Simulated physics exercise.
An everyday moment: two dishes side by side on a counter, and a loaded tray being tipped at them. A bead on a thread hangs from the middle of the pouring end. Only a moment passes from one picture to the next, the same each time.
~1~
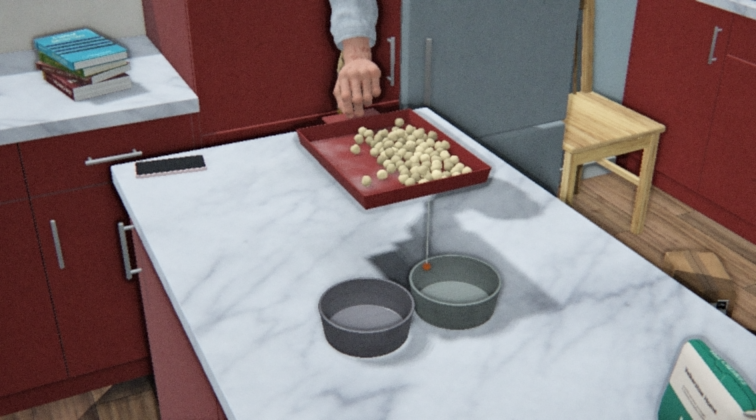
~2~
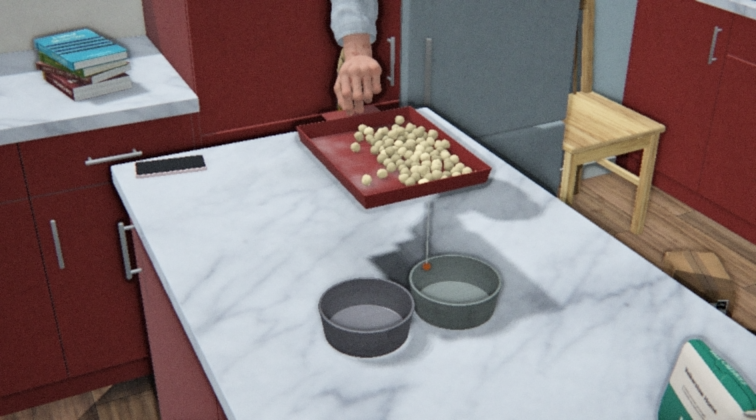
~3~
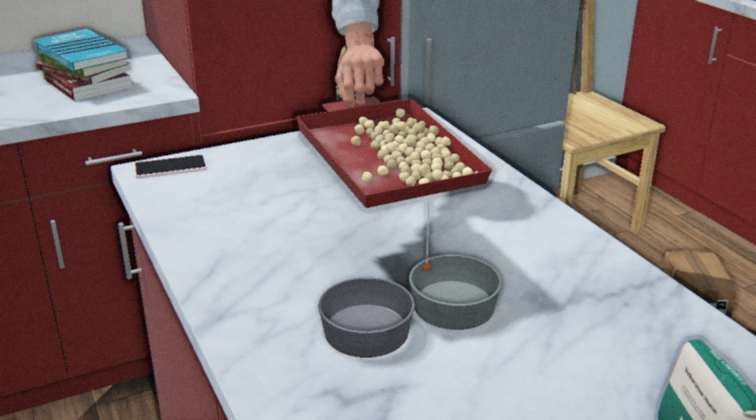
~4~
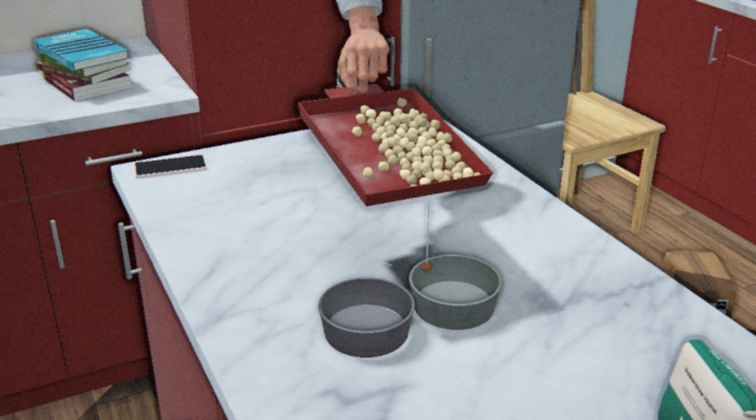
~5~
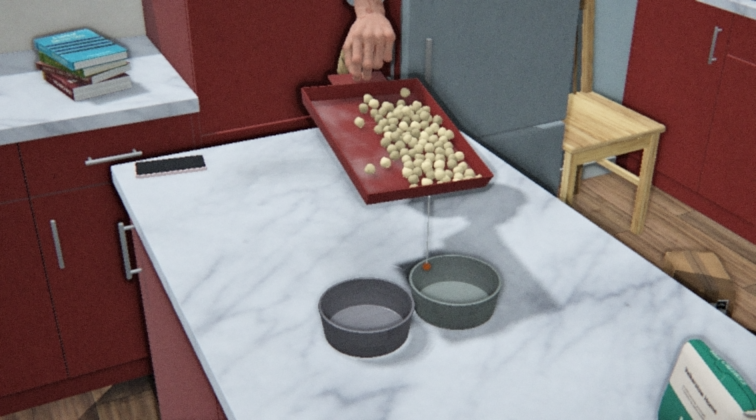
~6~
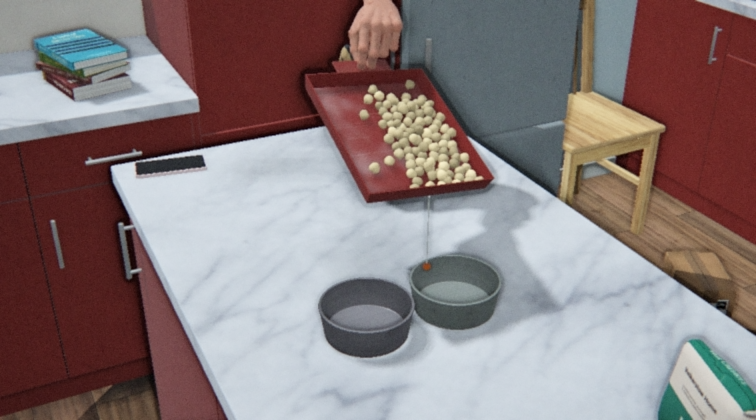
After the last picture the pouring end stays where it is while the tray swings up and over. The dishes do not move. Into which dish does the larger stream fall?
The right dish gets more.
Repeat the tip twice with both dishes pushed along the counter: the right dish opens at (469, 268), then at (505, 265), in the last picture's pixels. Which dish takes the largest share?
In turn: The right dish; the dish on the right.
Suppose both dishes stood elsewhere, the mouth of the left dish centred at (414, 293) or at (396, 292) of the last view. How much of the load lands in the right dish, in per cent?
Near 60 % and 60 %.
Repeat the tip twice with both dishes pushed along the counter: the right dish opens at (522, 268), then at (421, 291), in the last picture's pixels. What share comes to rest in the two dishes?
First some 80, then 20 per cent.
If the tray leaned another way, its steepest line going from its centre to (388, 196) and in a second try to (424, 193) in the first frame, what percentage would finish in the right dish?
In turn 0 and 30 in a hundred.
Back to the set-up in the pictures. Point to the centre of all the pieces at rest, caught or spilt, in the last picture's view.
At about (470, 307).
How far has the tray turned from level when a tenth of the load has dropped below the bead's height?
Around 105° of tilt.
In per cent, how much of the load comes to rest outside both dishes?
Close to 50 per cent.
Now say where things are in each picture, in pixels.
In the first frame, corners of the pouring end near (366, 194) and (487, 167), level; middle of the load near (408, 157), macadamia nuts; left dish near (387, 340); right dish near (478, 313); bead on its thread near (427, 267).
In the second frame, corners of the pouring end near (366, 194) and (487, 167), level; middle of the load near (409, 155).
In the third frame, corners of the pouring end near (367, 193) and (488, 169), tipped barely, lowest at the right corner; middle of the load near (409, 152).
In the fourth frame, corners of the pouring end near (369, 192) and (489, 171), tipped a little, lowest at the right corner; middle of the load near (410, 147).
In the fifth frame, corners of the pouring end near (370, 191) and (490, 174), tipped clearly, lowest at the right corner; middle of the load near (412, 142).
In the sixth frame, corners of the pouring end near (372, 191) and (490, 176), tipped clearly, lowest at the right corner; middle of the load near (416, 140), near a third on the move; left dish near (387, 340); right dish near (478, 313).
Shortly afterwards, tray tipped steeply; all but a few on the tray; only a few in the air.
Next, tray tipped past a quarter turn; near half on the tray; a little in the right dish; a little outside both; near a third in the air.
Some moments later, tray tipped past a quarter turn; near half in the right dish; near half outside both.
In the end, tray tipped past a quarter turn; none at all in the left dish; near half in the right dish; near half outside both.
